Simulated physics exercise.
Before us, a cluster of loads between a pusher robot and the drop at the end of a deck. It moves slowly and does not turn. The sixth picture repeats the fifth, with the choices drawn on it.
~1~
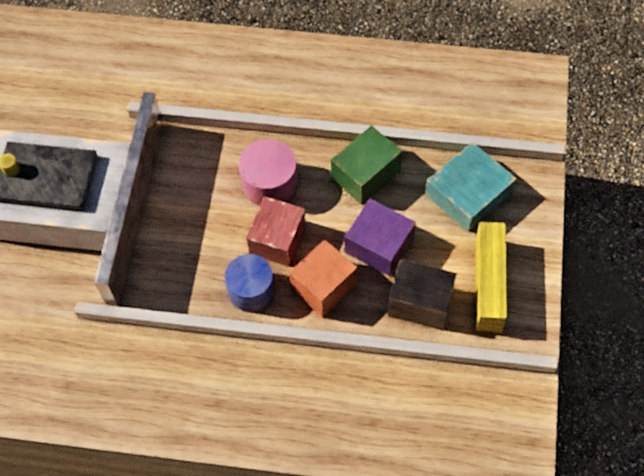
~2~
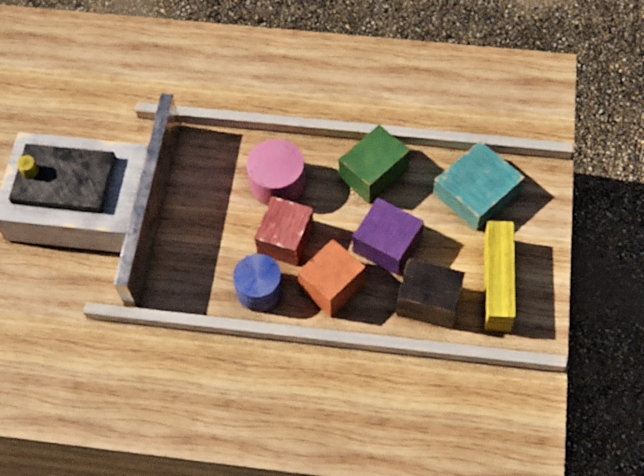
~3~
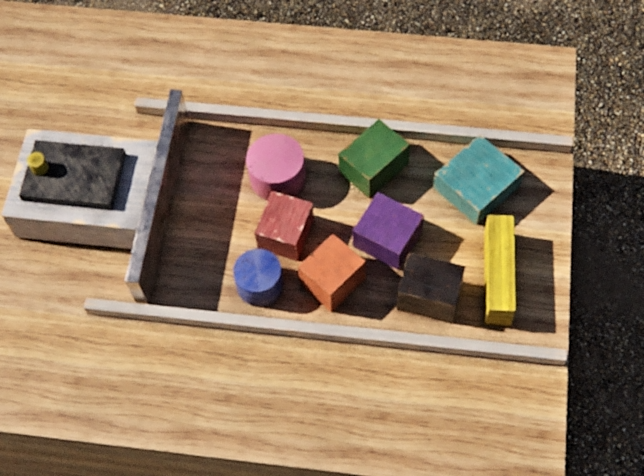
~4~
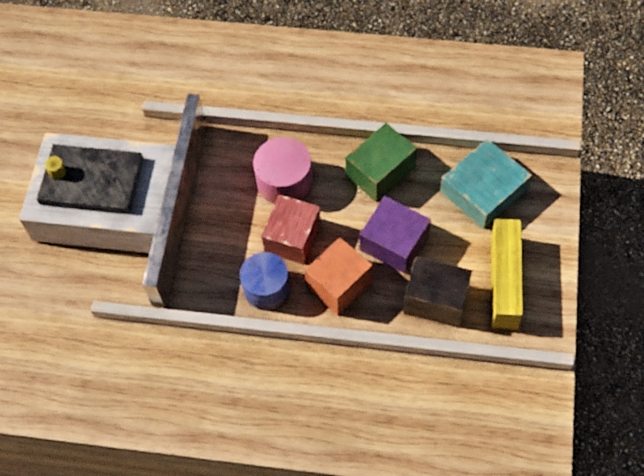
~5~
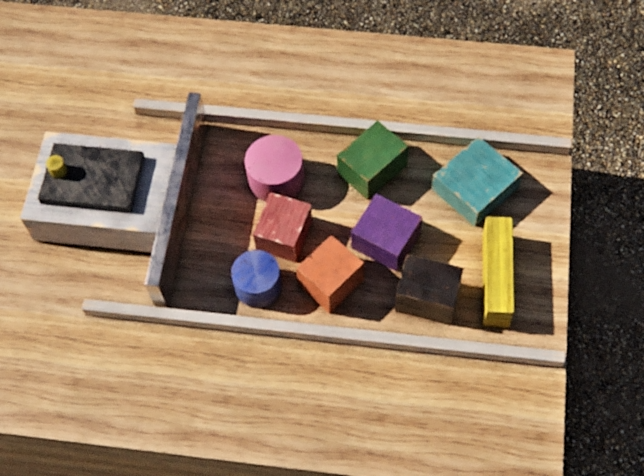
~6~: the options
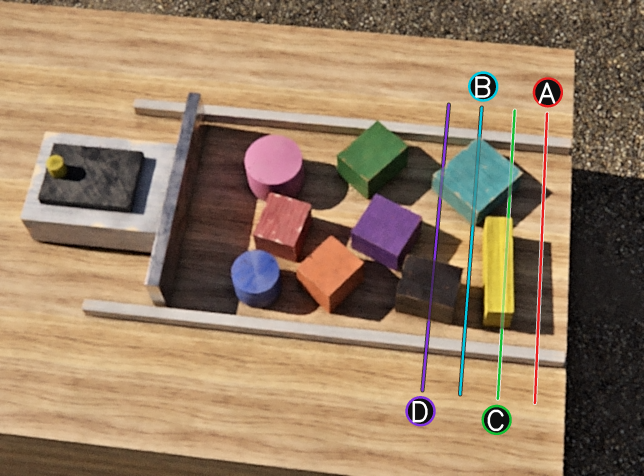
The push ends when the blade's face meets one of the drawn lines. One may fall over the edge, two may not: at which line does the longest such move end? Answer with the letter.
It should halt at D.
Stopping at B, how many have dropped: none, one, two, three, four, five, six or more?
In all, two.
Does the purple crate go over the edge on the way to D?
By then, no.
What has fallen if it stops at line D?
It is the yellow stick.
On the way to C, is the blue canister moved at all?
Yes.
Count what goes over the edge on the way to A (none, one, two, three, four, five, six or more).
In all, six or more.
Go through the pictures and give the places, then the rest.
The first frame shows purple crate (380, 237); green crate (366, 165); turquoise crate (470, 187).
The second frame shows robot (70, 177); black crate (431, 294).
The third frame shows robot (80, 174); yellow stick (499, 270).
The fourth frame shows robot (98, 178); blue canister (265, 281).
The fifth frame shows robot (99, 177); purple crate (387, 233); green crate (372, 160); turquoise crate (477, 181).
On the copy, A at (541, 248); B at (472, 241); C at (507, 245); D at (437, 238).
On D. First, robot (191, 186); blue canister (289, 284); orange crate (345, 274).
Then, robot (284, 195); yellow stick (514, 267); turquoise crate (507, 178).
Finally, robot (355, 202); yellow stick over the edge; black crate (550, 292); one fallen.
By contrast, A drops seven; B drops two; C drops five.
